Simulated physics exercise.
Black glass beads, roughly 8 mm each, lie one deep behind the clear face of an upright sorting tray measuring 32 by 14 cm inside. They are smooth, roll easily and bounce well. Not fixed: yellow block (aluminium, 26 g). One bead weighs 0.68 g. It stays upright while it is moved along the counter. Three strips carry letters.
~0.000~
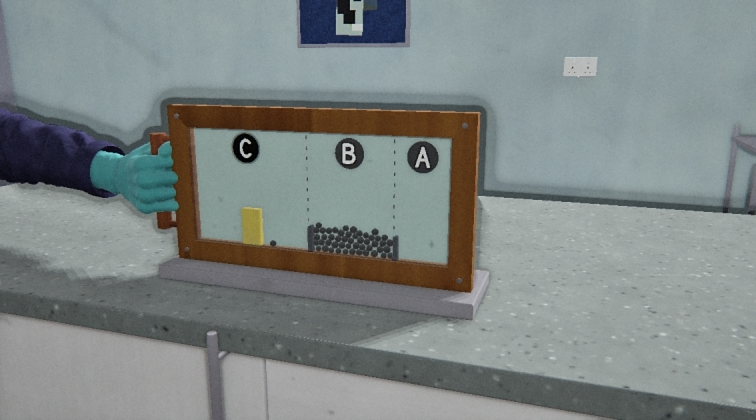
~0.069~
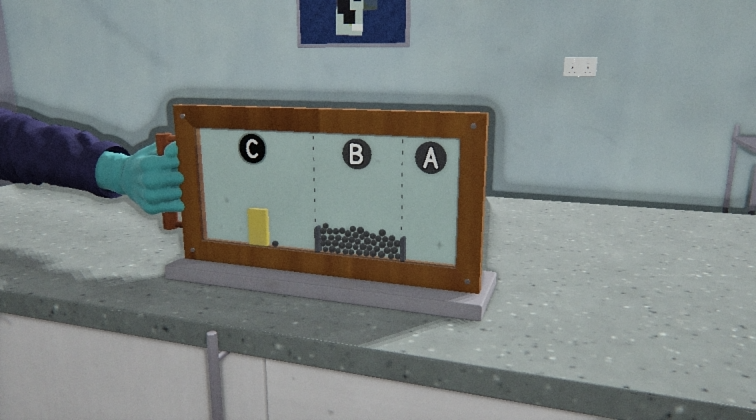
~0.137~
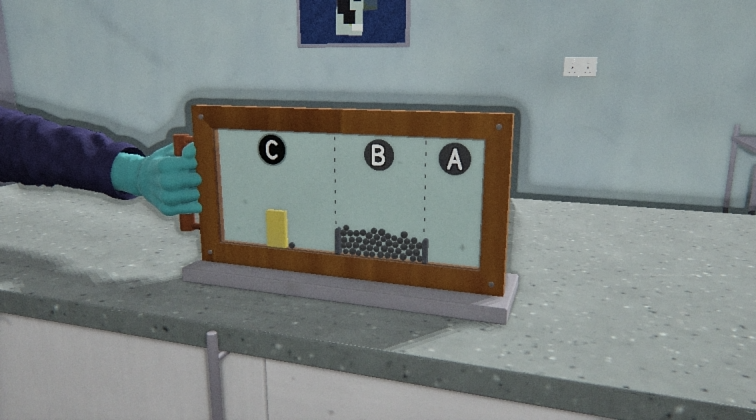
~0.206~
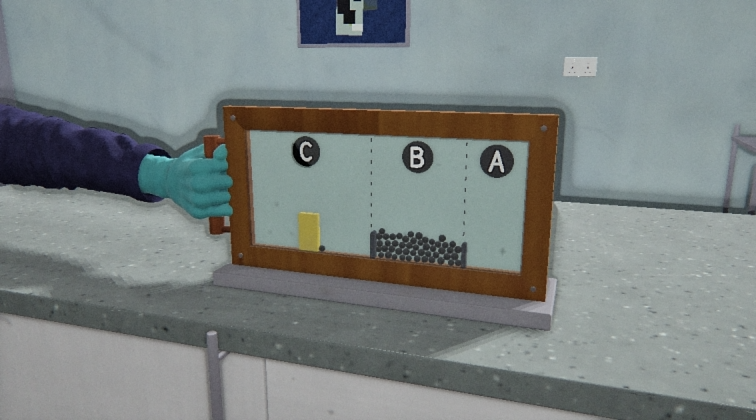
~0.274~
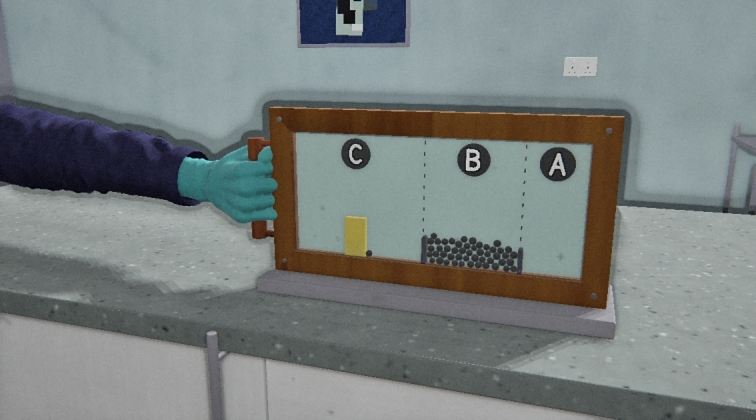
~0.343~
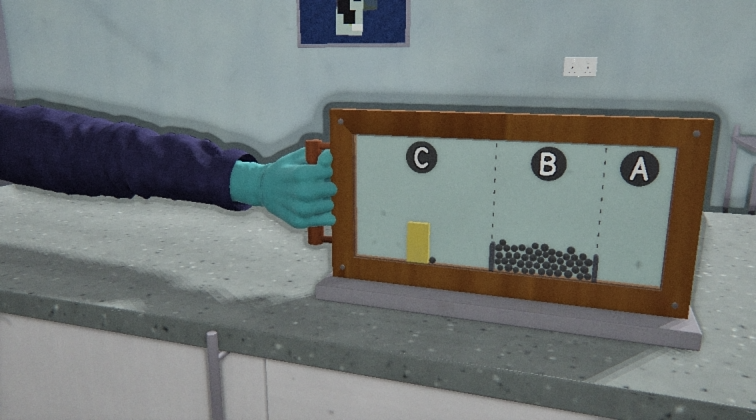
A gloved hand slides a wooden-framed tray of black beads rightward along a counter.
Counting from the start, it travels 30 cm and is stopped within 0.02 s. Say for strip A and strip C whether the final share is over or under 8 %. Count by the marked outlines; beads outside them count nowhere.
A: Over; C: Under 8 %.
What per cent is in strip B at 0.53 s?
Some 85 per cent.
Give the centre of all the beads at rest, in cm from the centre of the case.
About 6 cm right and 6 cm below.
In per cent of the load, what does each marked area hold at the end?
Strip A: 15; strip B: 85; strip C: 0.
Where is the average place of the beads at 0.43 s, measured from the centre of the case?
Some 5 cm right and 5 cm below.
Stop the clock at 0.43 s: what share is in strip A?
Roughly 0 per cent.
By 0.43 s, it is 30 cm to the right; the beads' middle is 5 cm right of and 5 cm below the centre; B 100 %.
By 0.53 s, it is 30 cm to the right; the beads' middle is 6 cm right of and 5 cm below the centre; A 10 %, B 85 %.
By 0.68 s, it is 30 cm to the right; the beads' middle is 6 cm right of and 6 cm below the centre; A 15 %, B 85 %.
All still by 1.7 s, it is 30 cm to the right; A 15 %, B 85 %, C 0 %.
